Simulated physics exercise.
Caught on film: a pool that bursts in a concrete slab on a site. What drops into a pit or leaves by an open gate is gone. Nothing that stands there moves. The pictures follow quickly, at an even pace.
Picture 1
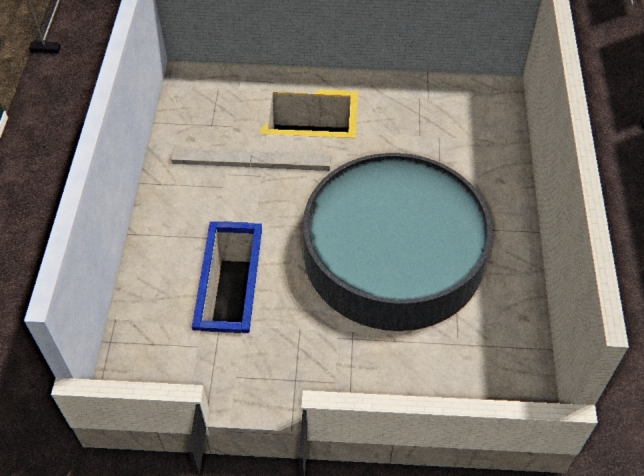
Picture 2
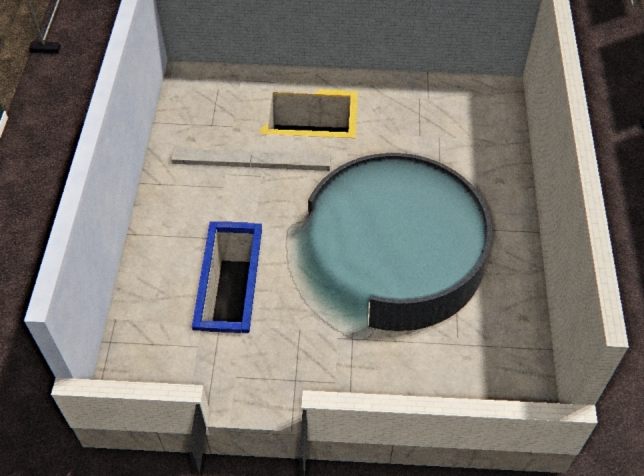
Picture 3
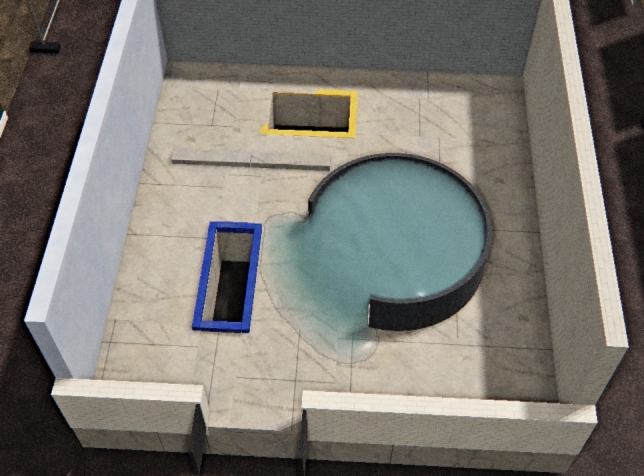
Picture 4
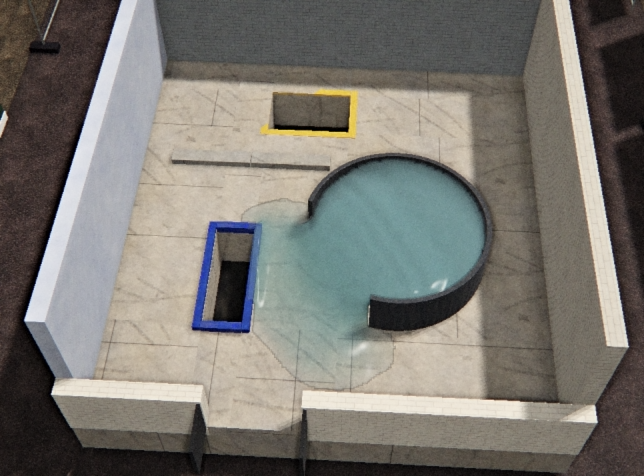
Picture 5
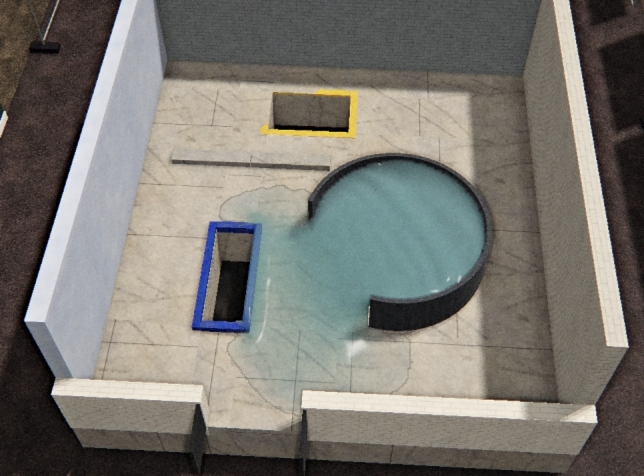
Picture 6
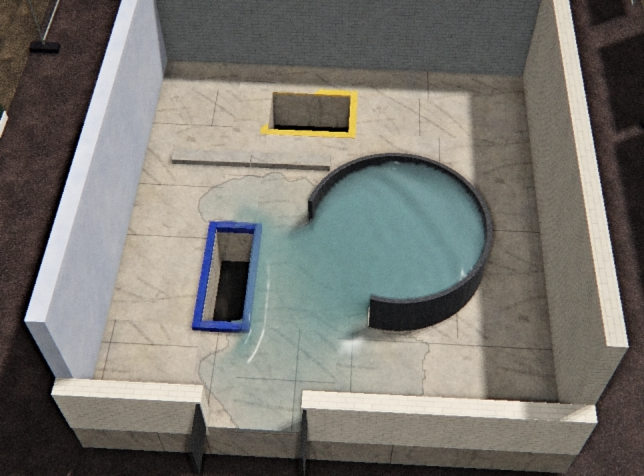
A walled slab of pale, veined concrete on a site is seen from high above by a still camera. A round, dark-rimmed pool of teal water stands right of centre, with a blue-framed pit to its left, a yellow-edged pit behind, a thin grey bar between, and a gap in the front wall. The pool's left side opens, and water pours out leftward, spreads around the blue frame and runs forward into the gap.
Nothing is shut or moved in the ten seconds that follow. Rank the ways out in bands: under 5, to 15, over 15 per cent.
One by one: The gate takes above 15 %; the blue pit takes above 15 %; the yellow pit takes not even 5 %.
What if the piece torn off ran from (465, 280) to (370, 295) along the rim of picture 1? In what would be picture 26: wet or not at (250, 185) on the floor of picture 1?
There: Clear.
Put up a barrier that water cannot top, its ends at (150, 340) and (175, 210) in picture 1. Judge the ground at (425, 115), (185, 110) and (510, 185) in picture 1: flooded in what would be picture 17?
In turn: Dry, free of water, dry.
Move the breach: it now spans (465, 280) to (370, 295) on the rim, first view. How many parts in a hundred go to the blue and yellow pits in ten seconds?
Per cent: Blue 0, yellow 10.
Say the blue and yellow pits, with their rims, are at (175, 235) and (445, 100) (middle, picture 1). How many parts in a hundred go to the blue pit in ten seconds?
Roughly, in per cent: Blue 14.
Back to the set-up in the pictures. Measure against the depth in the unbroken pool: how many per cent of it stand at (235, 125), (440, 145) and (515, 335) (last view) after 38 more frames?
Roughly 2, 2 and 2 per cent, in turn.
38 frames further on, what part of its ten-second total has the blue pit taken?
Some 100 per cent.
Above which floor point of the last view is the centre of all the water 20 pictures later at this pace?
Around (317, 278).
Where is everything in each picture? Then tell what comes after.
The first frame shows still water in the round pool at (397, 226).
In the second frame, the front is at (297, 227), out from the gap at (317, 276).
In the third frame, water pours out at (317, 278) and has run to (275, 220).
In the fourth frame, water pours out at (317, 279) and has run to (253, 213).
In the fifth frame, water pours out at (317, 279) and has run to (232, 203).
In the sixth frame, the front is at a hidden place, out from the gap at (317, 280).
A moment on, water covers 25 % of the floor; the gate 3 %, the blue pit 9 %, the yellow pit 0 %.
Next, water covers 30 % of the floor; the gate 9 %, the blue pit 17 %, the yellow pit 0 %.
Then, water covers 45 % of the floor; the gate 17 %, the blue pit 24 %, the yellow pit 0 %.
Later, water covers 60 % of the floor; the gate 25 %, the blue pit 26 %, the yellow pit 0 %.
In the end, water covers 75 % of the floor; the gate 32 %, the blue pit 27 %, the yellow pit 1 %.
